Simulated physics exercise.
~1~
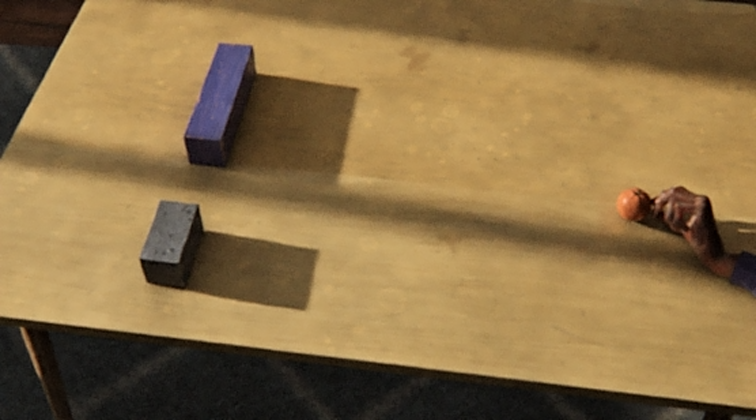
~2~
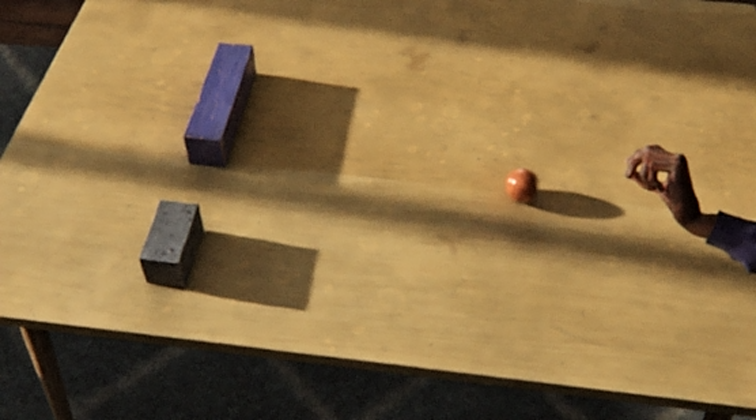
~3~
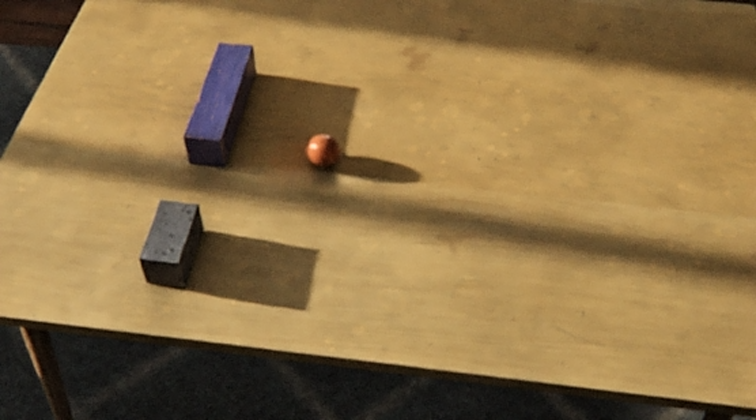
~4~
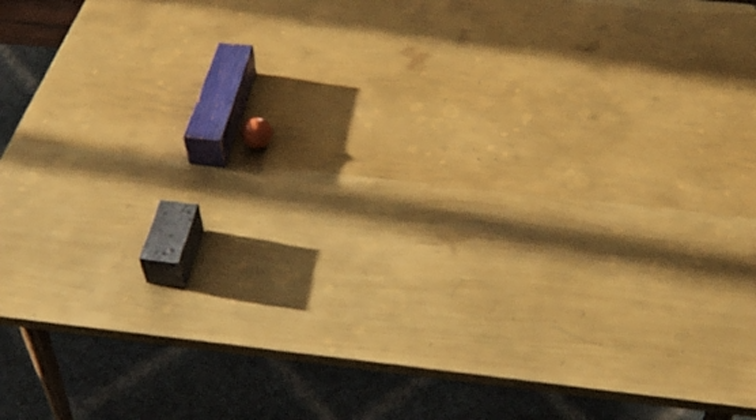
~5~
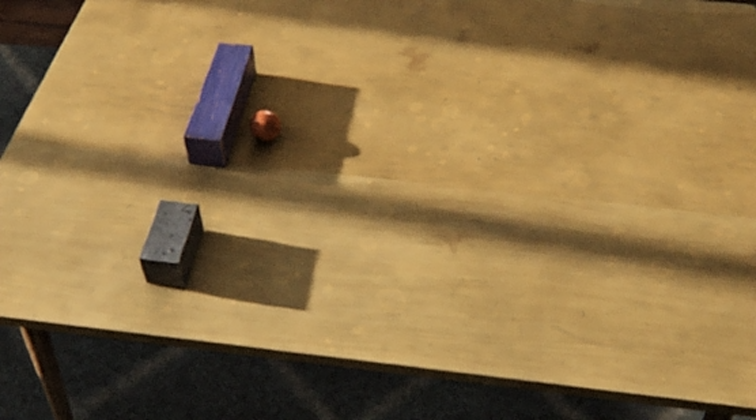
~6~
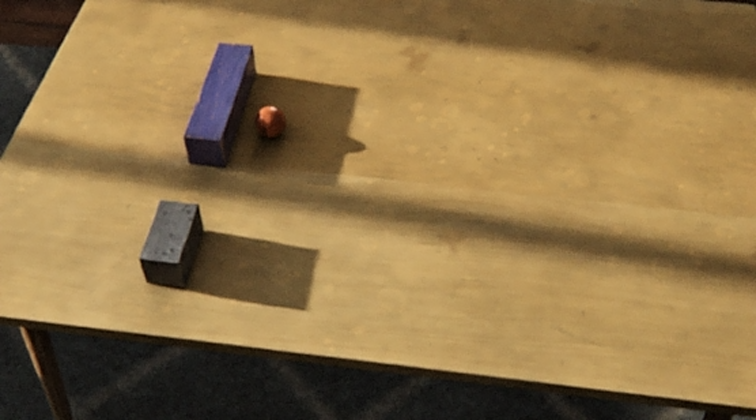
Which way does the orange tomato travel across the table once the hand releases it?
The orange tomato travels to the left, toward the blue block and the grey brick.
